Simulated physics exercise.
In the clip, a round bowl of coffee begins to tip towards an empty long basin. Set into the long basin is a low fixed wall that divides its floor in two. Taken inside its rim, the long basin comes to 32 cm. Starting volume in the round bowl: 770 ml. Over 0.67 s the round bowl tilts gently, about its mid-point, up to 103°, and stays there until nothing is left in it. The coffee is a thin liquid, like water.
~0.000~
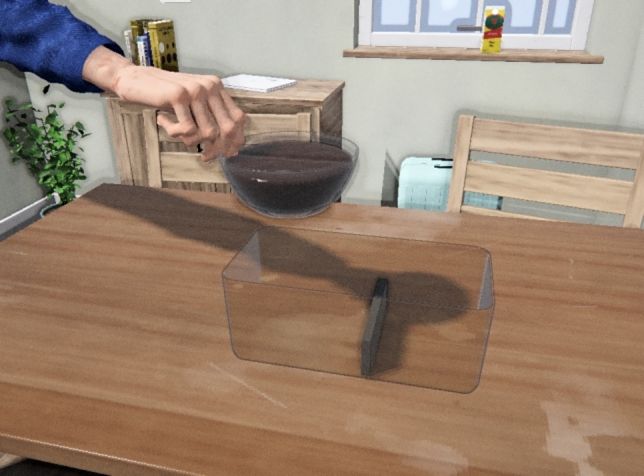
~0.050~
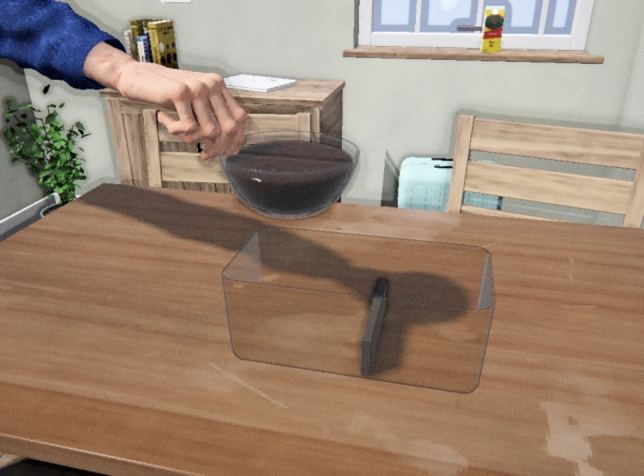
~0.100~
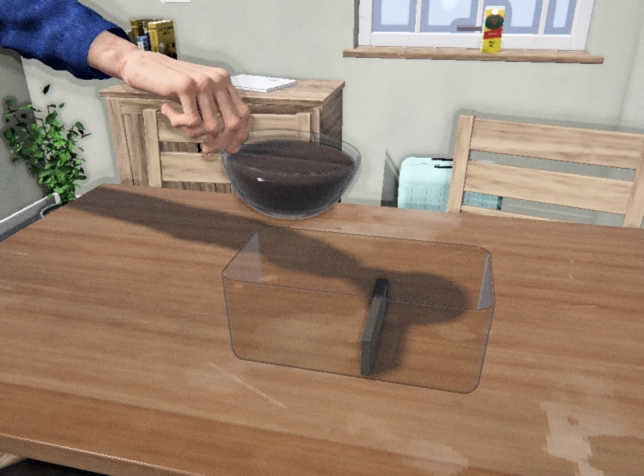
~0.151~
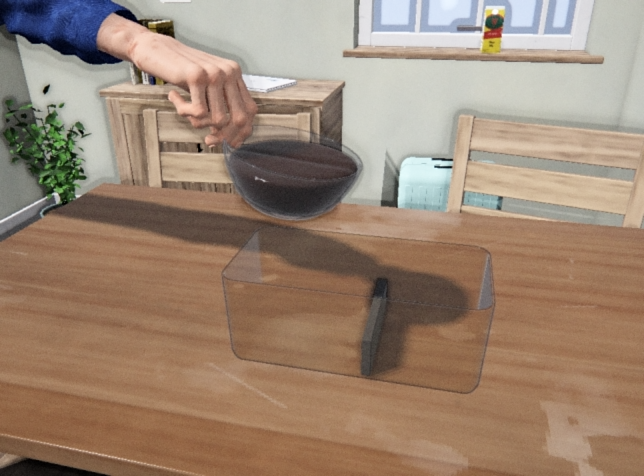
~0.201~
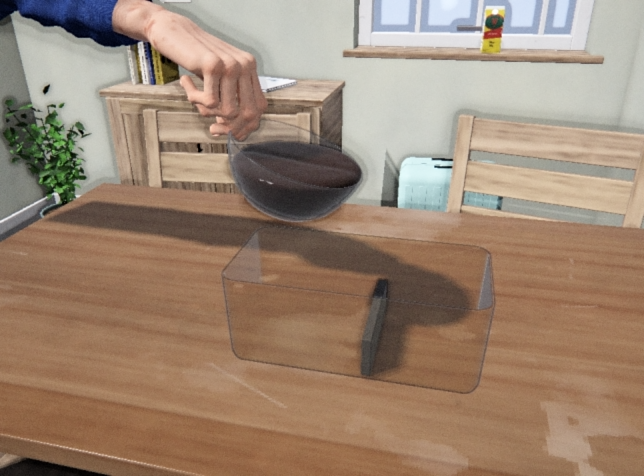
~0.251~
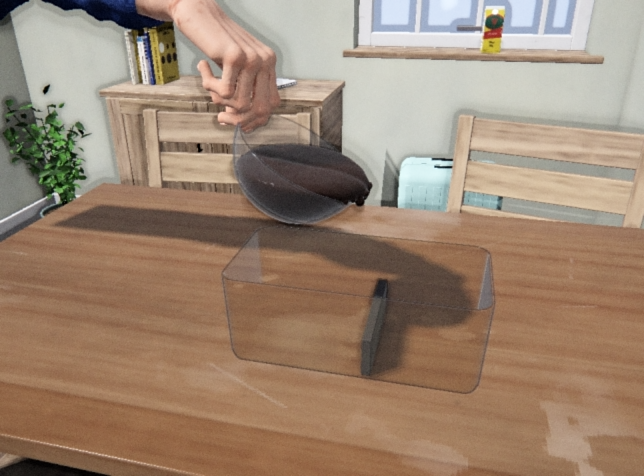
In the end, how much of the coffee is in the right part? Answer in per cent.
Roughly 60 percent is in the right part.
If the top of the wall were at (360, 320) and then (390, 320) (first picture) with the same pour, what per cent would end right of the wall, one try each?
Try 1: 70 %; try 2: 40 %.
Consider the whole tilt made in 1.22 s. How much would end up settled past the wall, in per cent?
In that case, roughly 75 per cent.
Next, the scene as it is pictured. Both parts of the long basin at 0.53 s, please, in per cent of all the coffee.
Left roughly 14, right roughly 54.
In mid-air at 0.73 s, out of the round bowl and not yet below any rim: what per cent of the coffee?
About 6 per cent.
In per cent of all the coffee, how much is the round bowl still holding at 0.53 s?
Close to 10 in a hundred.
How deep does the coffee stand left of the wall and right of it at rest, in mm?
The left side settles near 12 mm and the right side near 24 mm.
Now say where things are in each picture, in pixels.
In the first picture, it leans 0°; its right rim is at (357, 155); the coffee meets the walls at (230, 154) and (354, 162); the long basin's rim runs from (241, 251) to (492, 278); the wall's top is at (375, 308).
In the second picture, it leans 1°; its right rim is at (358, 157); the coffee meets the walls at (231, 153) and (355, 163).
In the third picture, it leans 6°; its right rim is at (359, 162); the coffee meets the walls at (233, 151) and (355, 165).
In the fourth picture, it leans 12°; its right rim is at (360, 171); the coffee meets the walls at (235, 150) and (358, 169).
In the fifth picture, it leans 21°; its right rim is at (361, 182); the coffee meets the walls at (239, 151) and (363, 174); 1 per cent is over the edge.
In the sixth picture, it leans 32°; its right rim is at (359, 194); the coffee meets the walls at (242, 153) and (353, 180); 8 per cent is over the edge.
Then, 0.53 s in, the tilt is 92° and 10 per cent is still to pour, 14 is left of the wall and 53 right of it.
Then, 0.73 s in, the tilt is 103° and 0 per cent is still to pour, 35 is left of the wall and 59 right of it.
Then, 0.94 s in, the tilt is 103° and 0 per cent is still to pour, 38 is left of the wall and 60 right of it.
Then, 1.17 s in, the tilt is 103° and 0 per cent is still to pour, 38 is left of the wall and 60 right of it.
Finally, 38 per cent lies left of the wall, 60 right of it and 2 outside.
